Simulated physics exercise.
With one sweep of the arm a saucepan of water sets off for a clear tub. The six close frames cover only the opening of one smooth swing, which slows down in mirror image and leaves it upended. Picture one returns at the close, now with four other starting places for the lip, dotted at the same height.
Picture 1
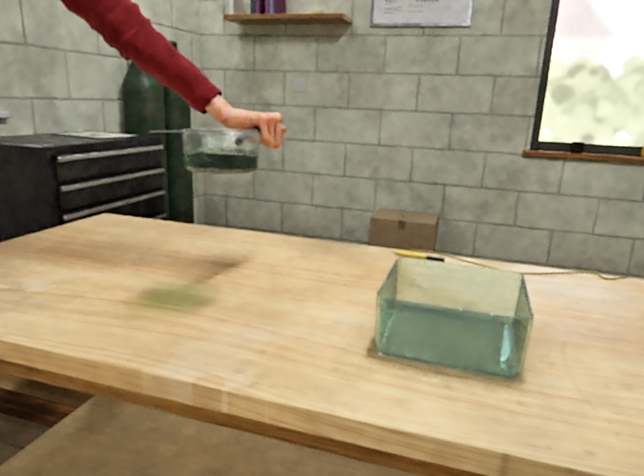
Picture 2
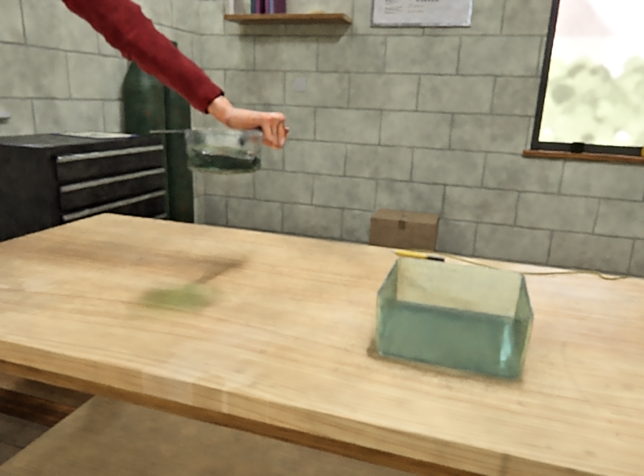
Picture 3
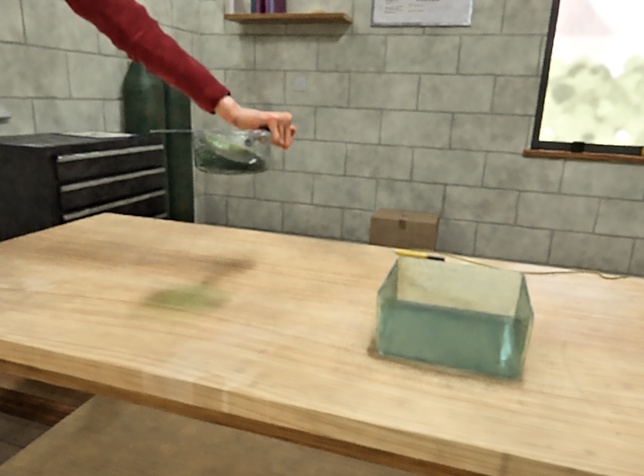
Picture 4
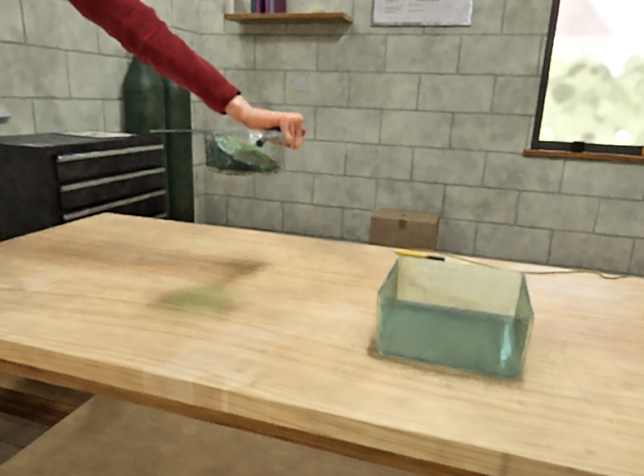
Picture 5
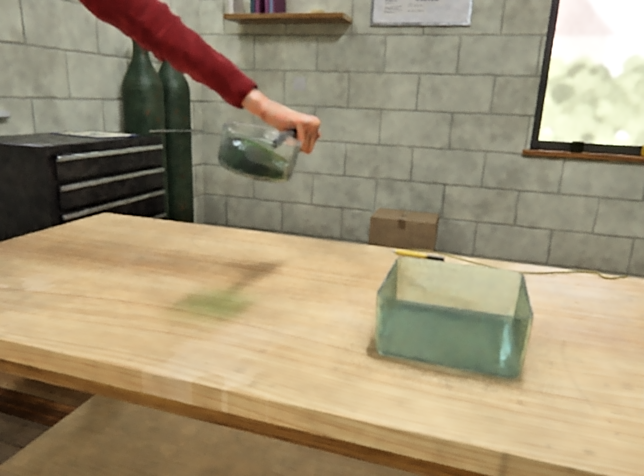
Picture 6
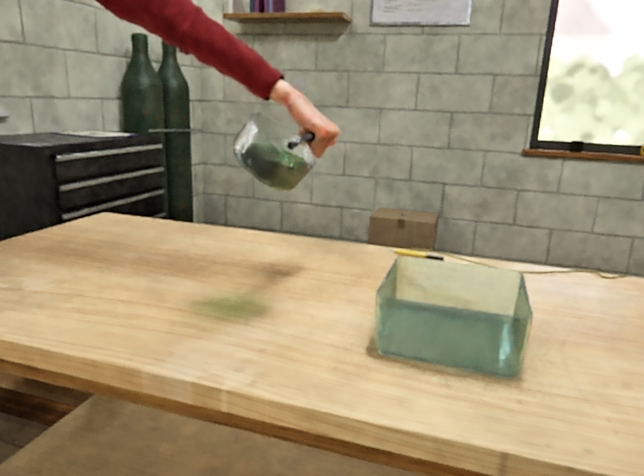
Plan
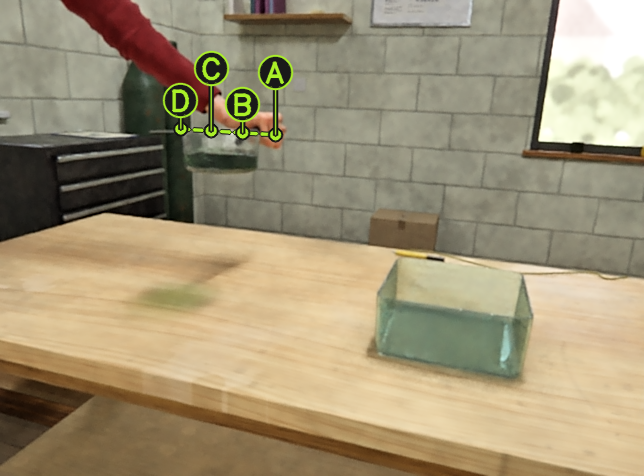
The video shows a hand in a red sleeve holding a clear pan of greenish liquid above a wooden table with a clear tub on it, moving it slightly right, then lowering it a little while tilting it rightward.
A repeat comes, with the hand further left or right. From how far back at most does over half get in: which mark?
That is spot A.
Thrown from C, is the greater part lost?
Yes, that goes wrong.
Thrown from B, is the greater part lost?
Yes, it does.
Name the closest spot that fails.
Spot B.
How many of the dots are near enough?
One of them.
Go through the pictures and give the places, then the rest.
Upright, lip at (254, 133); tub from (375, 351) to (521, 377); nothing has left yet, in the first picture.
Upright, lip at (257, 133); nothing has left yet, in the second picture.
Upright, lip at (266, 133); nothing has left yet, in the third picture.
Upright, lip at (279, 135); nothing has left yet, in the fourth picture.
Tipped about 14°, lip at (297, 145); nothing has left yet, in the fifth picture.
Tipped about 38°, lip at (313, 163); nothing has left yet, in the sixth picture.
On the marked copy, A at (275, 134); B at (242, 132); C at (211, 130); D at (180, 128).
If A is chosen, about 69 % lands in the tub, 15 % falls short and 16 % goes beside or beyond.
If B is chosen, about 26 % lands in the tub, 68 % falls short and 6 % goes beside or beyond.
If C is chosen, about 0 % lands in the tub, 99 % falls short.
If D is chosen, about 0 % lands in the tub, 100 % falls short.
